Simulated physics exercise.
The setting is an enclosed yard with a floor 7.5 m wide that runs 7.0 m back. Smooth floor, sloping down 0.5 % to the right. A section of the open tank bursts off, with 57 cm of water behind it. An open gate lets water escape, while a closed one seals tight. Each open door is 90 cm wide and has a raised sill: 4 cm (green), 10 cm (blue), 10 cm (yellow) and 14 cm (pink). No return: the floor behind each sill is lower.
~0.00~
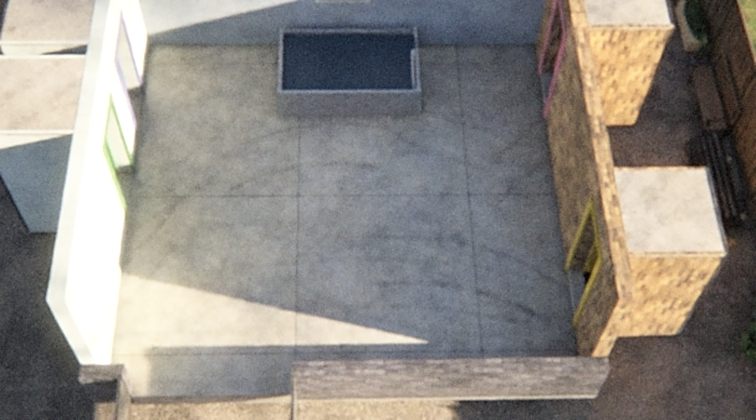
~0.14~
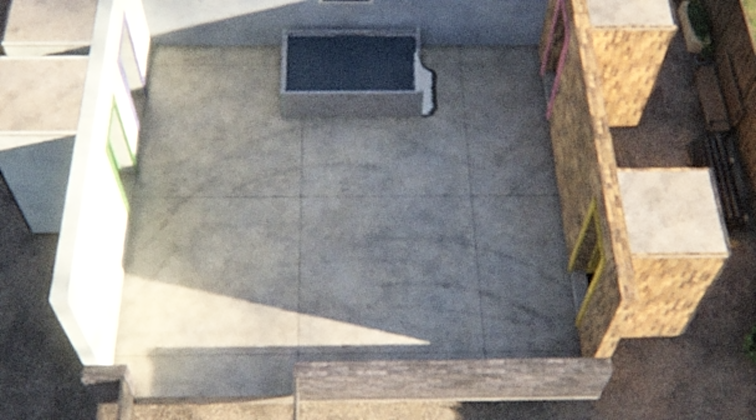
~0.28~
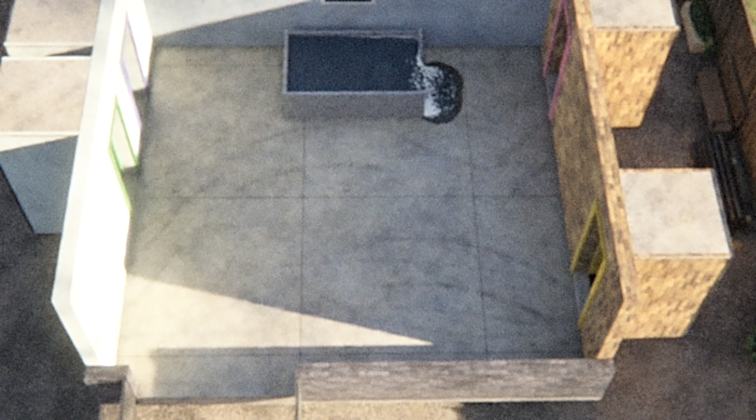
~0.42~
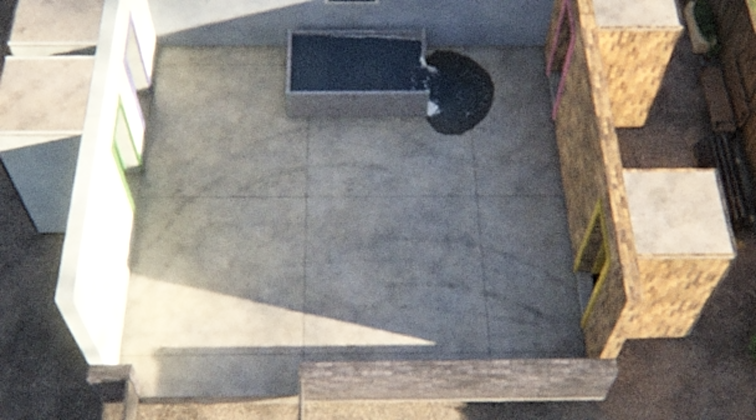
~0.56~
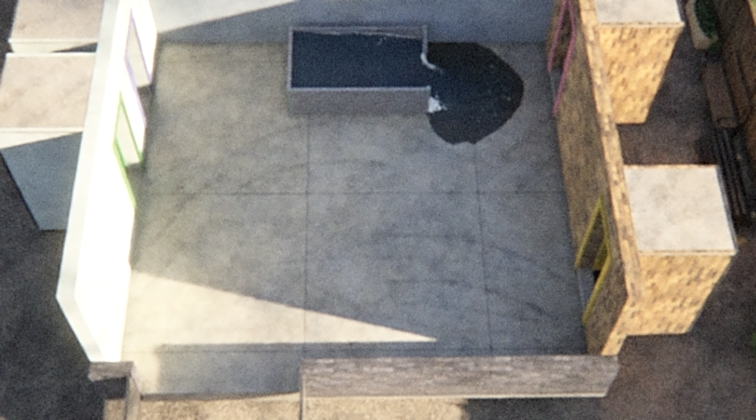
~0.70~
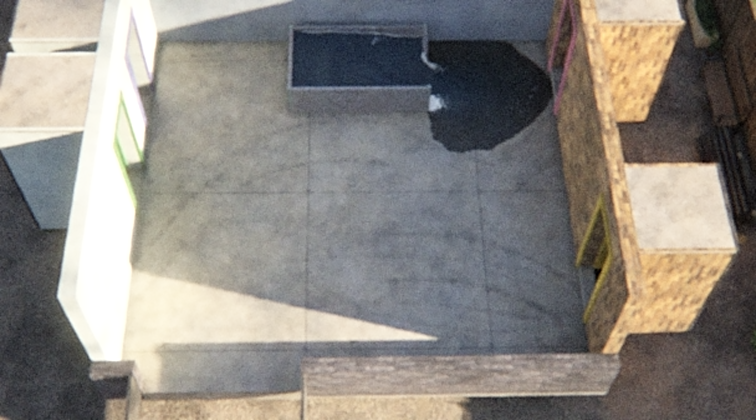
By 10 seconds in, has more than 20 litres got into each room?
Room by room: Behind the green door, no; behind the blue door, no; behind the yellow door, no; behind the pink door, yes.
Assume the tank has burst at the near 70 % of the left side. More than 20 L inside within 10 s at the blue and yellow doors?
Against that limit: Blue past it, yellow below.
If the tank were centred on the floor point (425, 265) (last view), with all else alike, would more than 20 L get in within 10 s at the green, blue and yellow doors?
For the green door, the amount is acceptable; for the blue door, the amount is acceptable; for the yellow door, the amount is too high.
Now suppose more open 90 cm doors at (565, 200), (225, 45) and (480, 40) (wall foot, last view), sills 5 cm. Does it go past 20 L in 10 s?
In that order: Past it, below, over.
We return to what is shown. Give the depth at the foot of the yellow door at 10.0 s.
I'd put it at around 8.0 cm deep.
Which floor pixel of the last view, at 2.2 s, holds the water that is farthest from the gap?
Roughly at pixel (573, 273).
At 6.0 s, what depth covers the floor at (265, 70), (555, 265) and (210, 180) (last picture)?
Roughly 0, 5, 0 cm.
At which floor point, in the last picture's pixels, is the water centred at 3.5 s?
At roughly (446, 111).
After 1.4 s water covers 15 % of the floor and is deepest (31 cm) near (541, 44); green door not reached, blue door not reached, yellow door not reached, pink door 26 cm at the sill, 26 L in.
After 2.2 s water covers 15 % of the floor and is deepest (30 cm) near (537, 80); green door not reached, blue door not reached, yellow door not reached, pink door 29 cm at the sill, 78 L in.
After 3.5 s water covers 25 % of the floor and is deepest (22 cm) near (548, 95); green door not reached, blue door not reached, yellow door 5 cm at the sill, 0 L in, pink door 22 cm at the sill, 155 L in.
After 6.0 s water covers 40 % of the floor and is deepest (16 cm) near (549, 103); green door not reached, blue door not reached, yellow door 4 cm at the sill, 0 L in, pink door 15 cm at the sill, 179 L in.
After 10.0 s water covers 65 % of the floor and is deepest (10 cm) near (585, 362); green door not reached, blue door 1 cm at the sill, 0 L in, yellow door 8 cm at the sill, 0 L in, pink door 5 cm at the sill, 181 L in.
